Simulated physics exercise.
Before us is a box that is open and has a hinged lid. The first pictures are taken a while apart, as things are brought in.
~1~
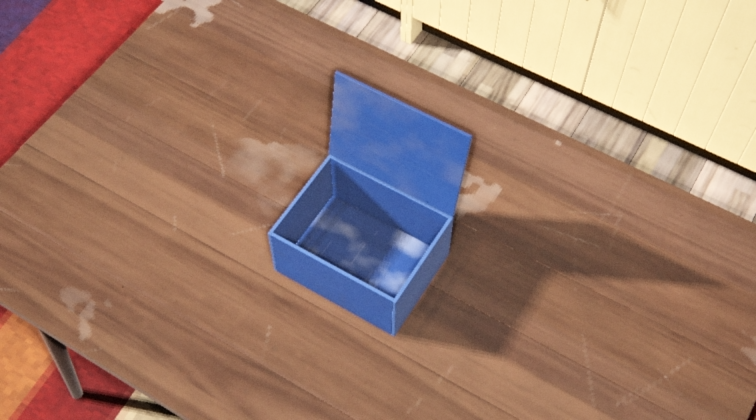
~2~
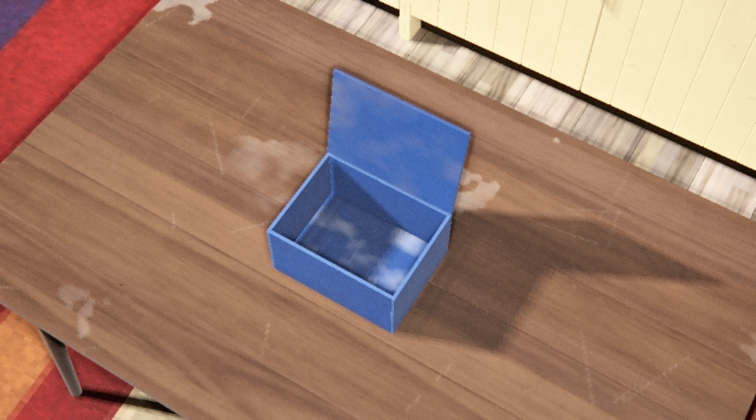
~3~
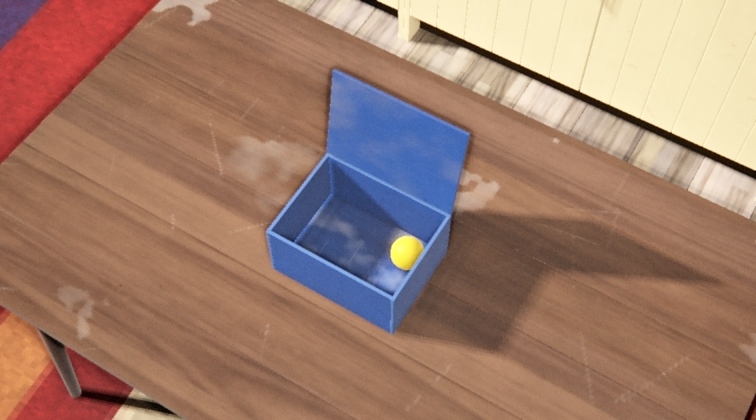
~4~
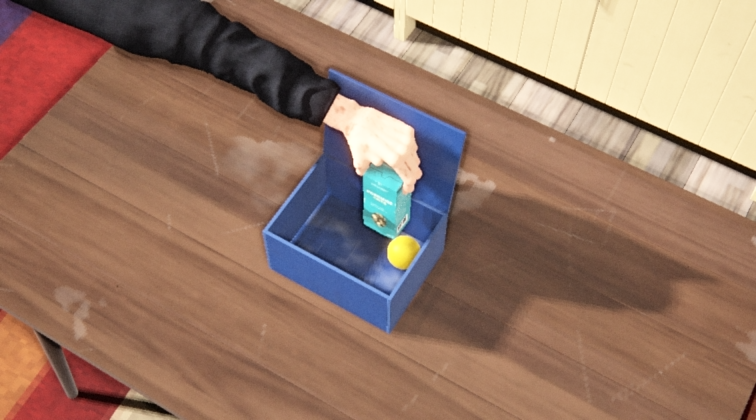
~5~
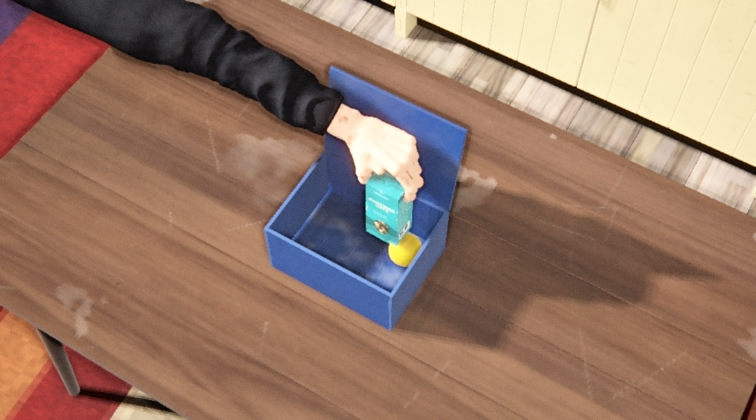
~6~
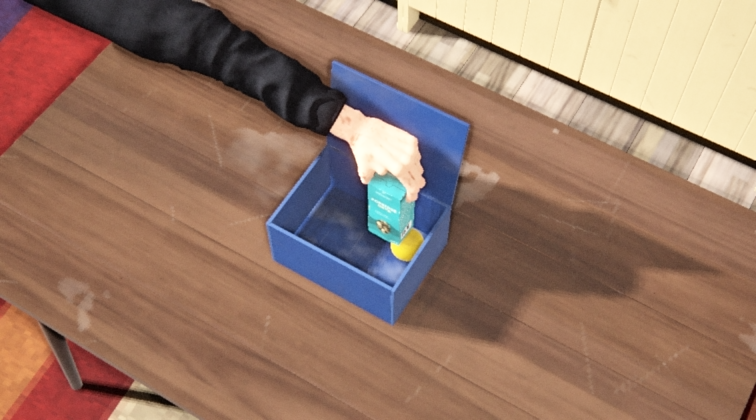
A yellow lemon appears in an open blue box with a hinged lid on a wooden table, then a hand reaching in from the left holds a turquoise carton upright inside, shifting it slightly right beside the lemon.
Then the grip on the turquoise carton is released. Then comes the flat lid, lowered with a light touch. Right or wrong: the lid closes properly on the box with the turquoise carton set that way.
Right.
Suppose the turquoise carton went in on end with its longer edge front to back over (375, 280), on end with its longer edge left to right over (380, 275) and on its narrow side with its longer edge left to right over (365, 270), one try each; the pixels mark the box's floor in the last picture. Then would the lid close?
Attempt one, it is left gaping; attempt two, it is left gaping; attempt three, it settles down.
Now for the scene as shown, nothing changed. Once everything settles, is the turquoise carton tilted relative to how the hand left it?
It ends up tilted.
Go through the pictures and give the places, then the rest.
In the first picture, the last thing is not in view yet.
In the second picture, the last thing is not in view yet.
In the third picture, the last thing is not in view yet; yellow lemon (408, 253).
The fourth picture shows still above its spot; turquoise carton (387, 198); yellow lemon (404, 253).
The fifth picture shows still above its spot; turquoise carton (389, 206).
The sixth picture shows in place under the hand; turquoise carton (391, 205).
Then, 0.90 s after the last picture, lid starting down; turquoise carton on its side near (354, 223).
Then, 1.80 s after the last picture, lid 48° above the rim; turquoise carton on its side near (354, 223).
At rest, lid shut; tipped over in the box, turquoise carton; yellow lemon in place. Seen from the same camera at the end, turquoise carton near (354, 223).
